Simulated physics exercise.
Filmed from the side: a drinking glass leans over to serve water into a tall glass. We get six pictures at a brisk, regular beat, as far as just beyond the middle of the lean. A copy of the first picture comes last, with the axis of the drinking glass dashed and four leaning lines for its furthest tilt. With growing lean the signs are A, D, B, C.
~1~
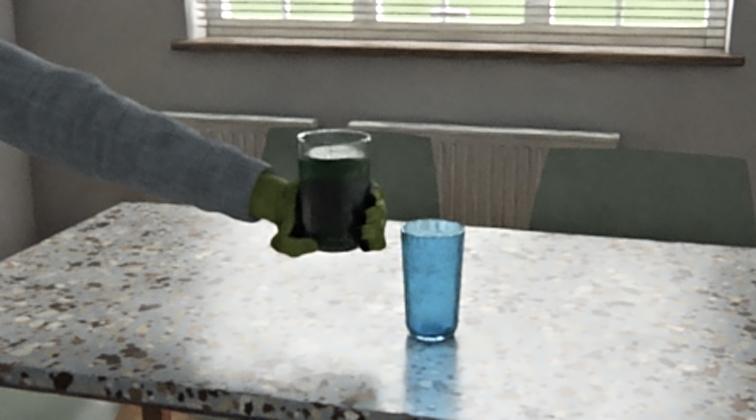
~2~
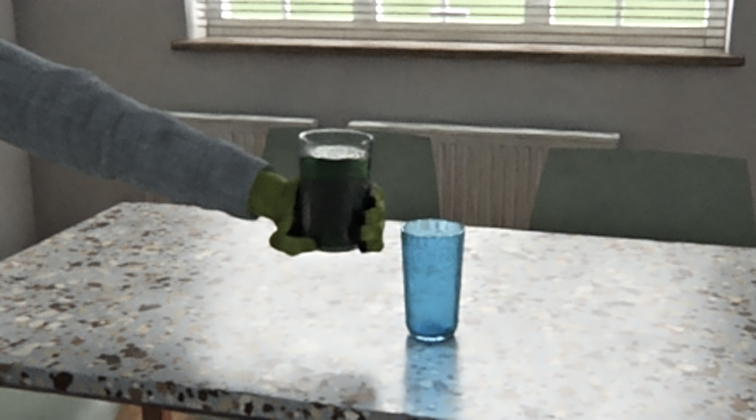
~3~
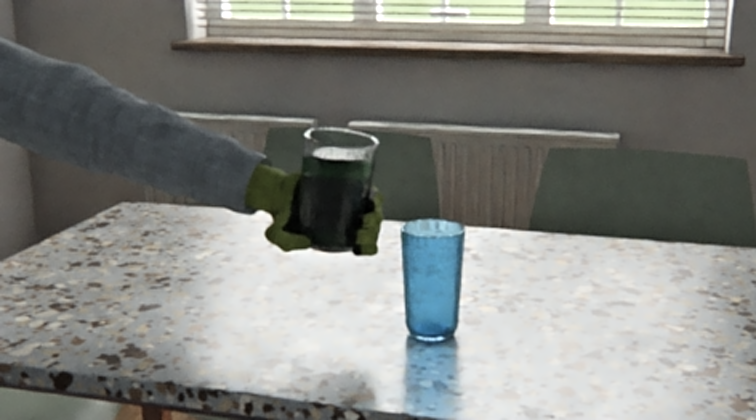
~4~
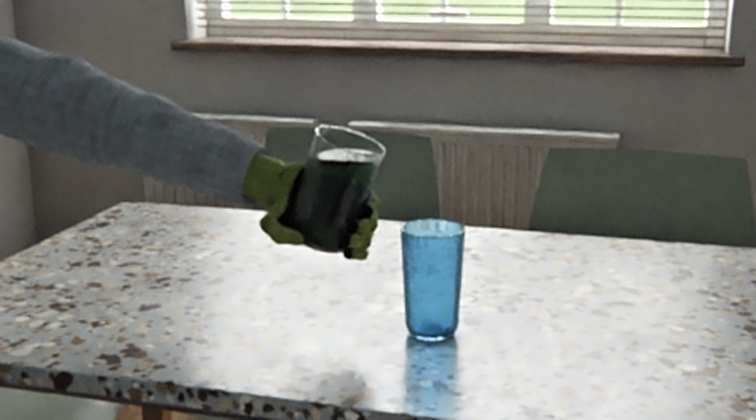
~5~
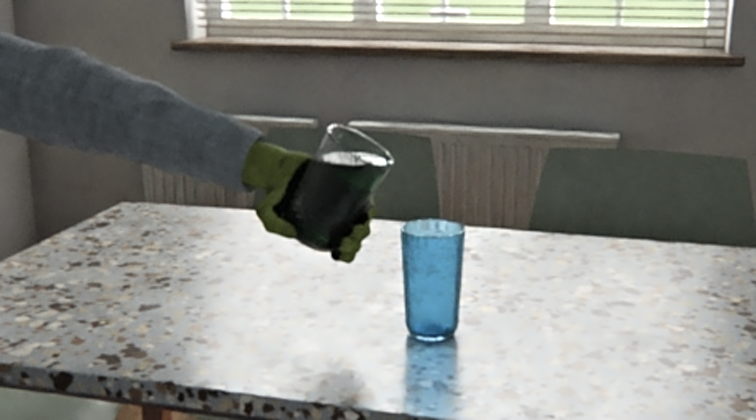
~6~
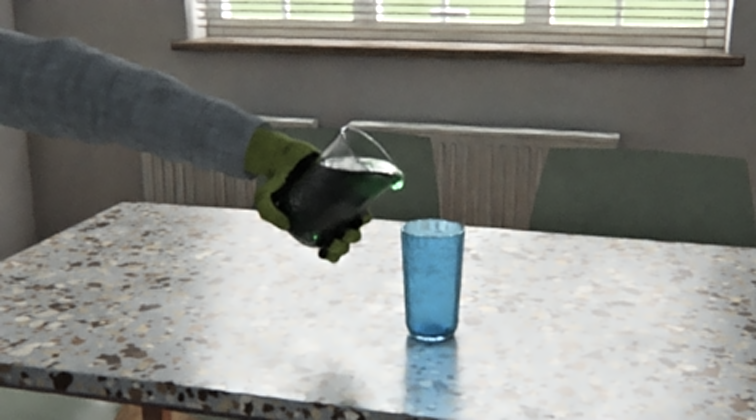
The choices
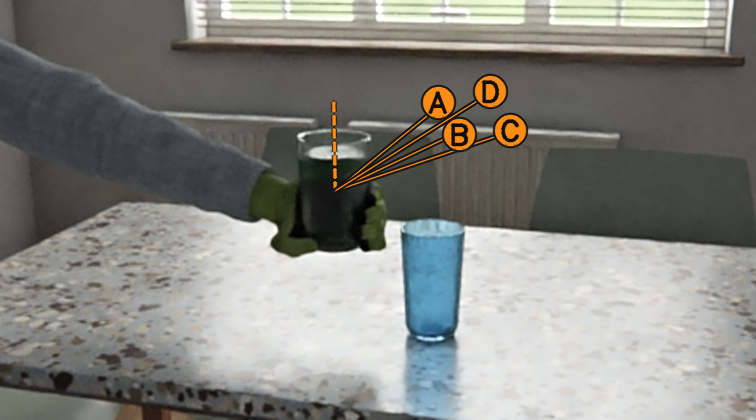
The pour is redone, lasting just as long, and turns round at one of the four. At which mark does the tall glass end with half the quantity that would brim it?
Tilt C does it best.
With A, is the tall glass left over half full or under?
Under.
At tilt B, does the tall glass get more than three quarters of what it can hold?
No.
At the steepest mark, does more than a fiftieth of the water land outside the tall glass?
No, it does not.
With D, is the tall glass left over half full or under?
Under half.
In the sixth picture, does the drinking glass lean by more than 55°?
No, it does not.
In orange, A at (427, 115); B at (442, 139); C at (494, 137); D at (476, 101).
Choosing A, the tall glass ends with about 16 % of what it can hold.
Choosing B, the tall glass ends with about 35 % of what it can hold.
Choosing C, the tall glass ends with about 48 % of what it can hold.
Choosing D, the tall glass ends with about 25 % of what it can hold.
